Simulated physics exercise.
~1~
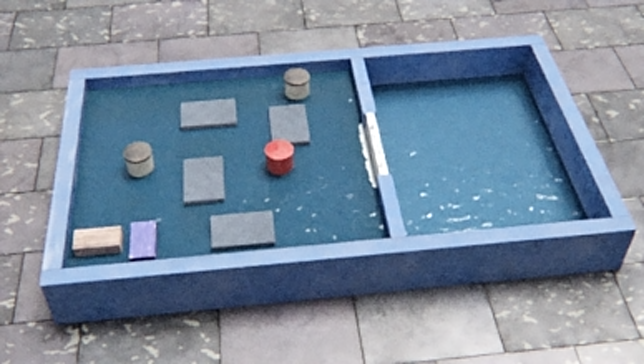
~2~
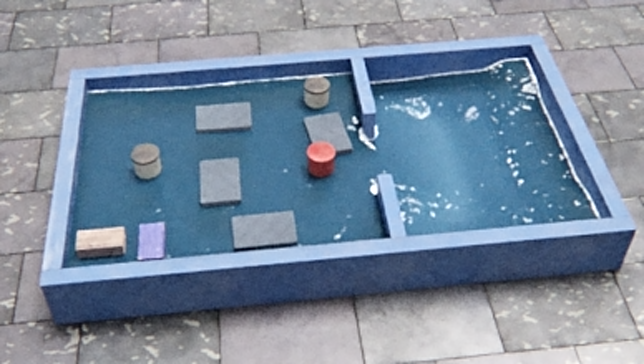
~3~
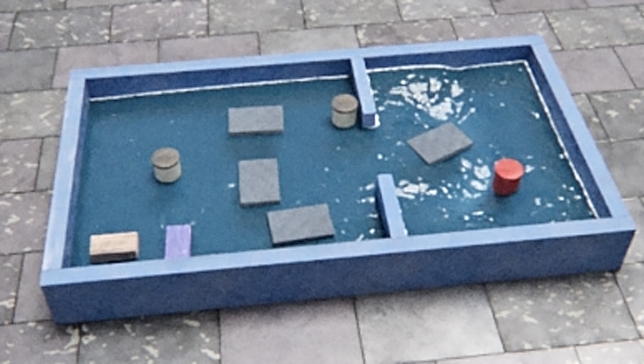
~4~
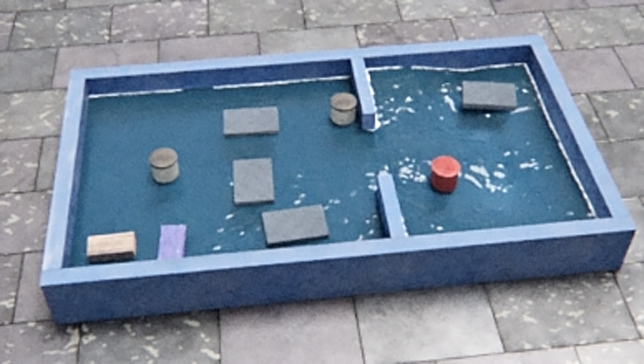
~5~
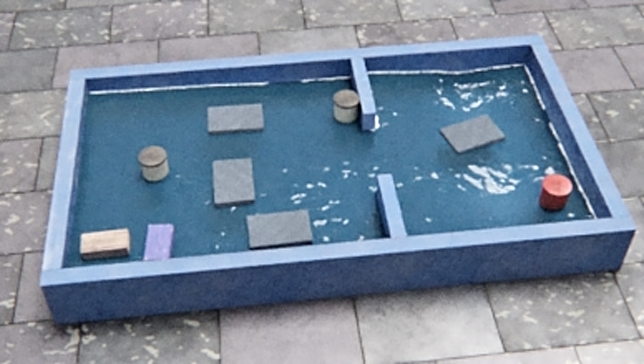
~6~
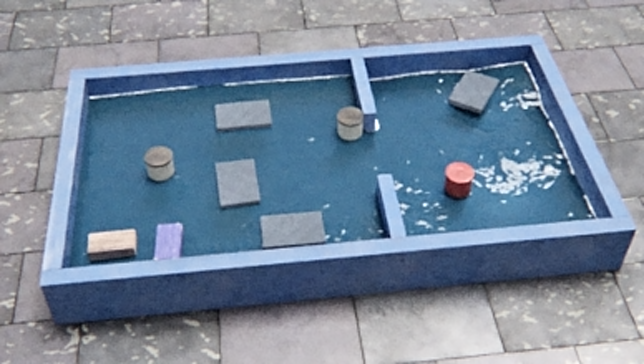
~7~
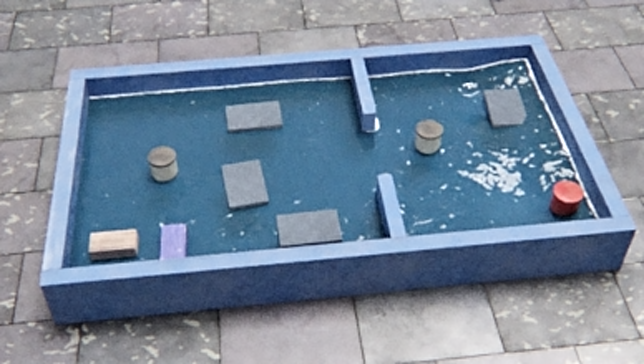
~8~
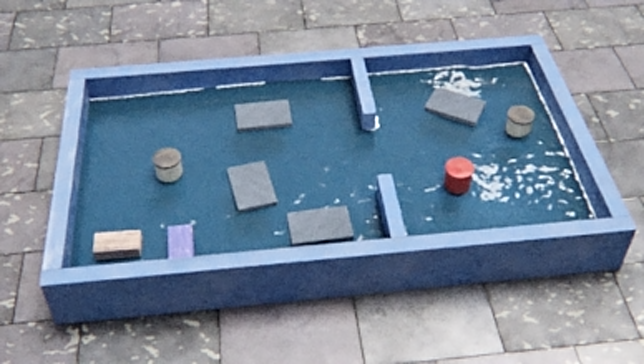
Water surging through an opened gap in a blue tank's divider, carrying a red pail, grey block and grey pail rightward, all floating.
